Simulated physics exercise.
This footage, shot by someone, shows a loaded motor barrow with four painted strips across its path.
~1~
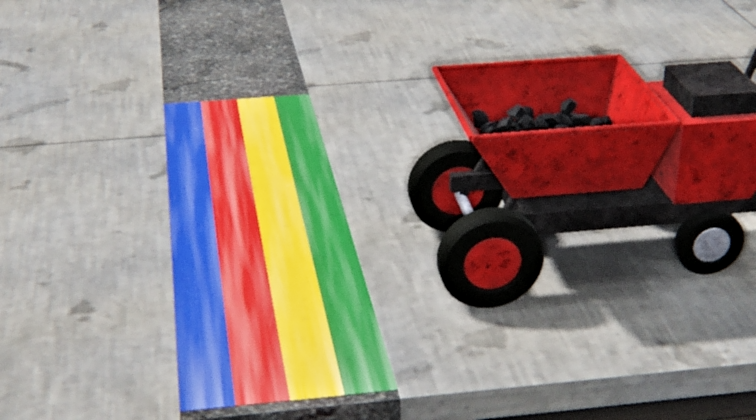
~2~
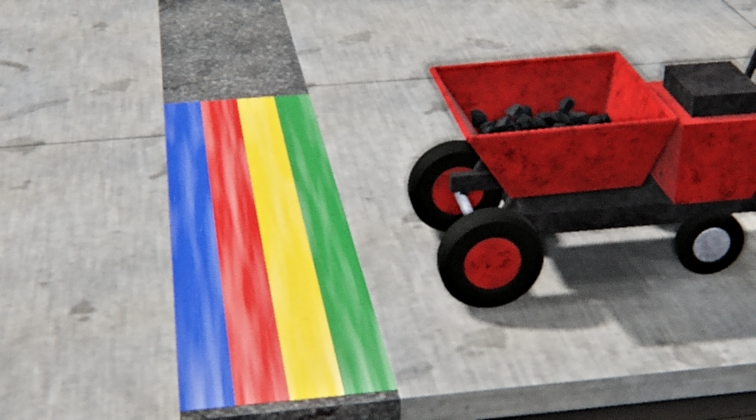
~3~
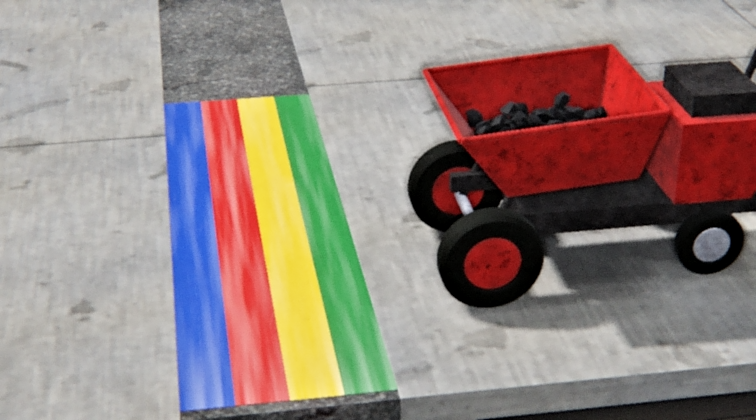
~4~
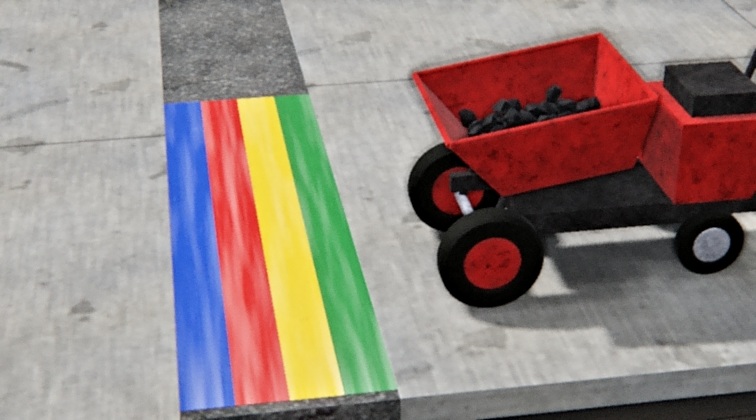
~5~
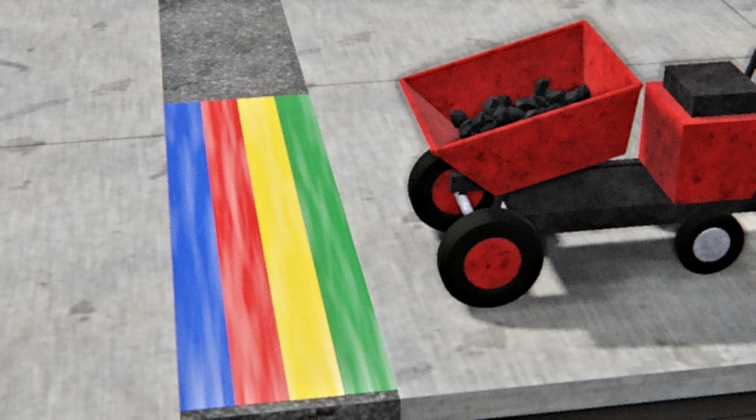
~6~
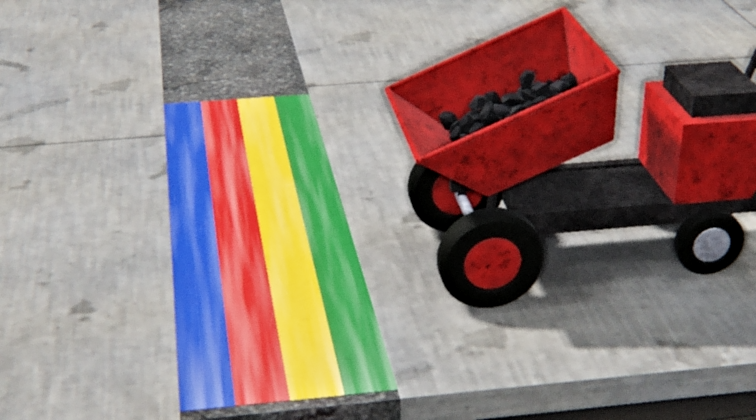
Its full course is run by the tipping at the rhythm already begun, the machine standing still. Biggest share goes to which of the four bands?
Biggest share: Yellow.
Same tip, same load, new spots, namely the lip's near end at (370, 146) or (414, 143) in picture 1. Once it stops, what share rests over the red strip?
About 20 per cent first, about 50 per cent second.
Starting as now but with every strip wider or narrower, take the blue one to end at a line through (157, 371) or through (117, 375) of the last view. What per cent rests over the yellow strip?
The first case gives around 50 %, the second around 50 %.
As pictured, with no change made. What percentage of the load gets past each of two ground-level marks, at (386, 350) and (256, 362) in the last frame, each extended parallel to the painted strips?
100 % and 20 %.
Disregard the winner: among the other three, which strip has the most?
It's red next.
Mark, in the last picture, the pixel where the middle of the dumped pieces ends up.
Once it all stops, the middle lies near (288, 275).
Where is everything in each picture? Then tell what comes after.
The first picture shows lip of the skip (472, 138), level; top of the load (529, 132), lumps of coal; green strip (359, 347); yellow strip (308, 352); red strip (256, 357); blue strip (204, 362).
The second picture shows lip of the skip (469, 139), tipped barely; top of the load (540, 125).
The third picture shows lip of the skip (462, 141), tipped barely; top of the load (544, 133).
The fourth picture shows lip of the skip (450, 145), tipped a little; top of the load (566, 122).
The fifth picture shows lip of the skip (435, 152), tipped clearly; top of the load (555, 114).
The sixth picture shows lip of the skip (419, 161), tipped clearly; top of the load (562, 104); green strip (359, 347); yellow strip (308, 352); red strip (256, 357); blue strip (204, 362).
Just after the last frame, skip tipped steeply; every one in the skip.
A moment on, skip tipped right over; the larger part in the skip; about a tenth over the green strip; roughly a quarter over the yellow strip.
Further on, skip tipped right over; roughly a quarter over the green strip; roughly half over the yellow strip; roughly a quarter over the red strip; about a tenth over the blue strip; just a few off the paint.
When it is over, skip tipped right over; roughly a quarter over the green strip; roughly half over the yellow strip; roughly a quarter over the red strip; about a tenth over the blue strip; just a few off the paint.
